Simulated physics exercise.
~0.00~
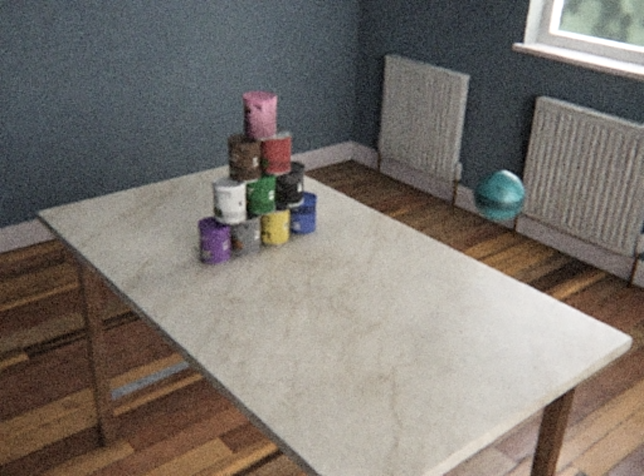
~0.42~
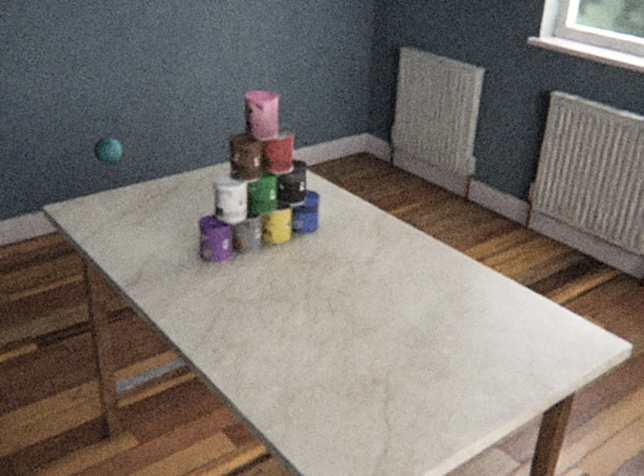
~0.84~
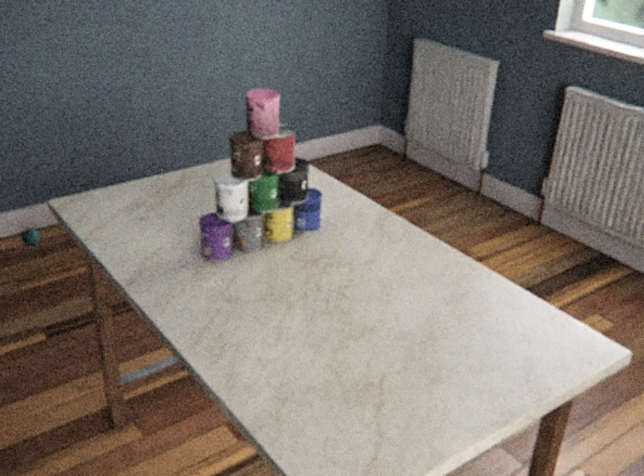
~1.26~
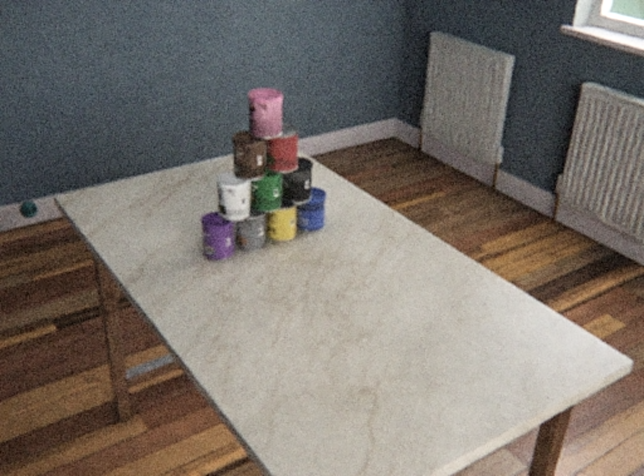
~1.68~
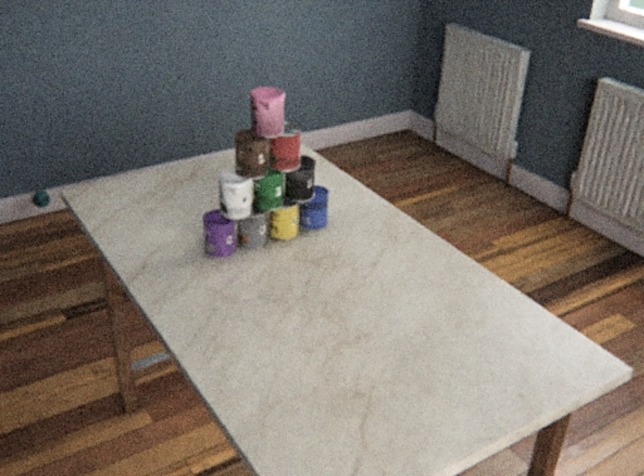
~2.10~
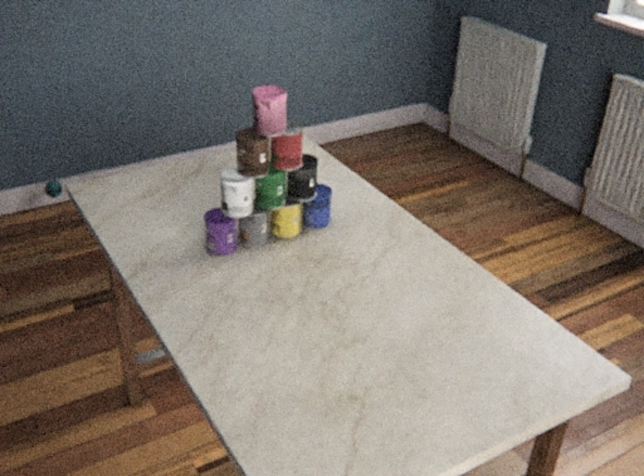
A turquoise ball flies left past the stacked tins and drops beyond the table, leaving them standing.
